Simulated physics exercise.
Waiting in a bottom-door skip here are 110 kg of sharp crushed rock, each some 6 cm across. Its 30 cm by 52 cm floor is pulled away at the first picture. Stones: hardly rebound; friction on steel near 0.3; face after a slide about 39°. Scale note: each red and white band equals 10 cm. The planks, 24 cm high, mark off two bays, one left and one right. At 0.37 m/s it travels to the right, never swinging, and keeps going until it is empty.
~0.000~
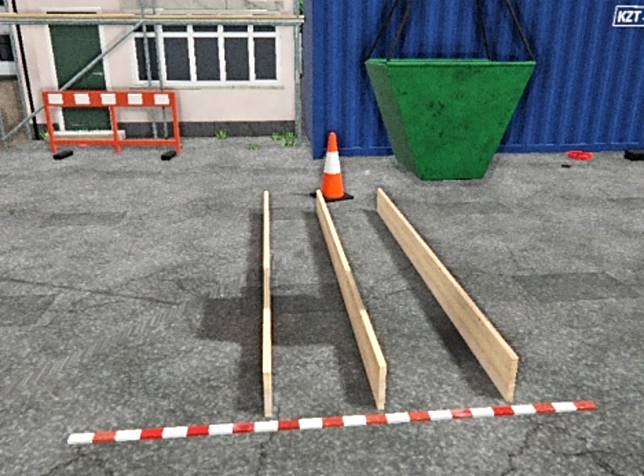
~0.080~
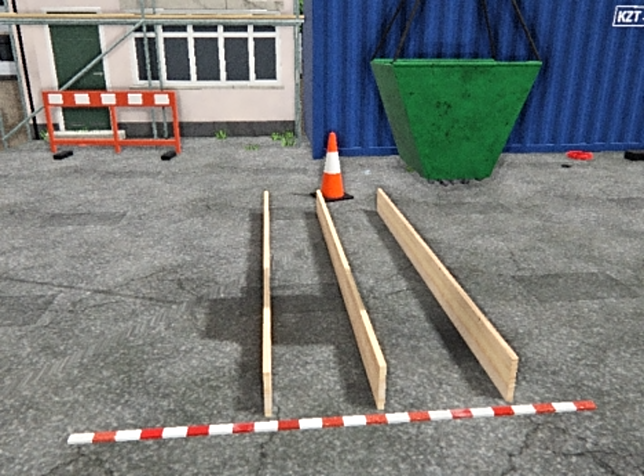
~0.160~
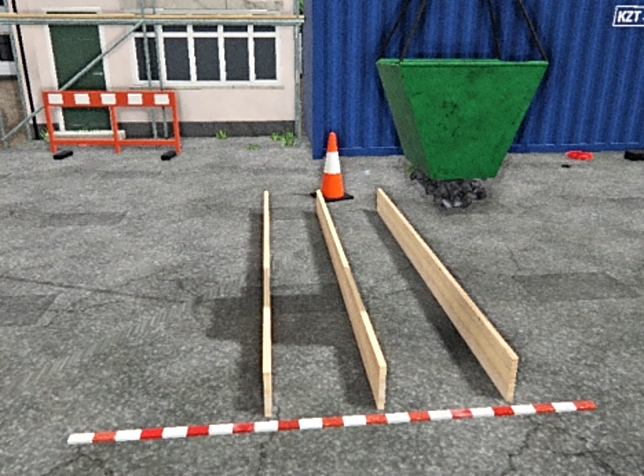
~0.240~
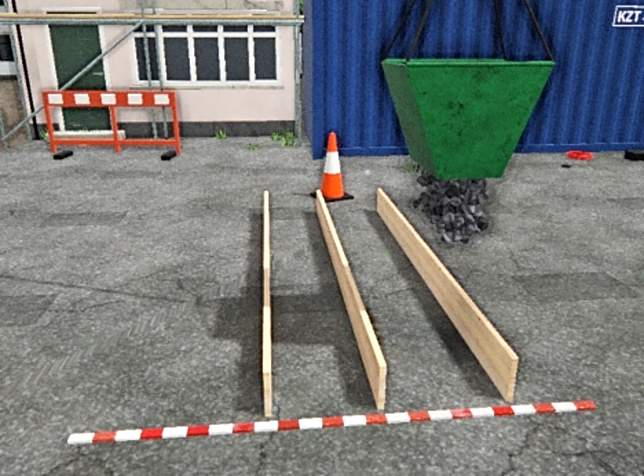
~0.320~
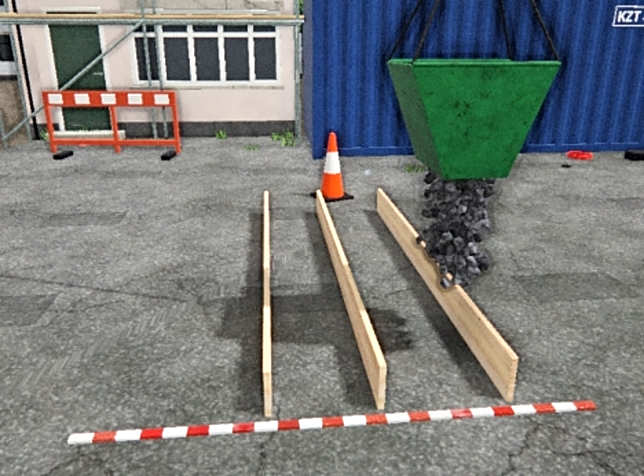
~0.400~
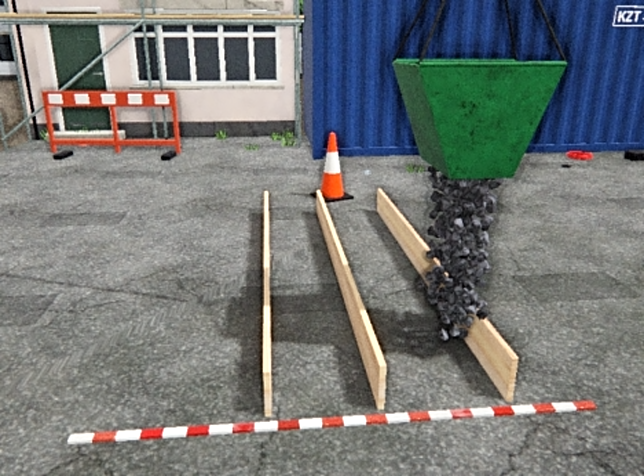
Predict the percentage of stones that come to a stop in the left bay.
Close to 0 percent.
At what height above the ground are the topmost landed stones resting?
The topmost stones rest about 26 cm above the ground.
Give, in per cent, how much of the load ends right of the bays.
That comes to some 40 percent.
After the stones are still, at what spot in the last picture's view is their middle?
Their centre ends up around (453, 332).
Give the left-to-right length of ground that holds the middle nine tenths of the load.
I'd say close to 100 cm, left to right.
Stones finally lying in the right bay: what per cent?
Around 60 in a hundred of the load.
After 0.7 s, 0 % in the bottom-door skip, 65 % falling or lying in the right bay, 34 % falling or lying right of the bays; the stones farthest right are at (515, 325).
After 1.1 s, 0 % in the bottom-door skip, 59 % falling or lying in the right bay, 41 % falling or lying right of the bays; the stones farthest right are at (566, 314).
After 1.7 s, 0 % in the bottom-door skip, 59 % falling or lying in the right bay, 41 % falling or lying right of the bays; the stones farthest right are at (585, 305).
After 2.6 s, 0 % in the bottom-door skip, 59 % falling or lying in the right bay, 41 % falling or lying right of the bays; the stones farthest right are at (585, 305).
After 4.5 s, 0 % in the bottom-door skip, 59 % in the right bay, 41 % right of the bays; the stones farthest right are at (585, 305).
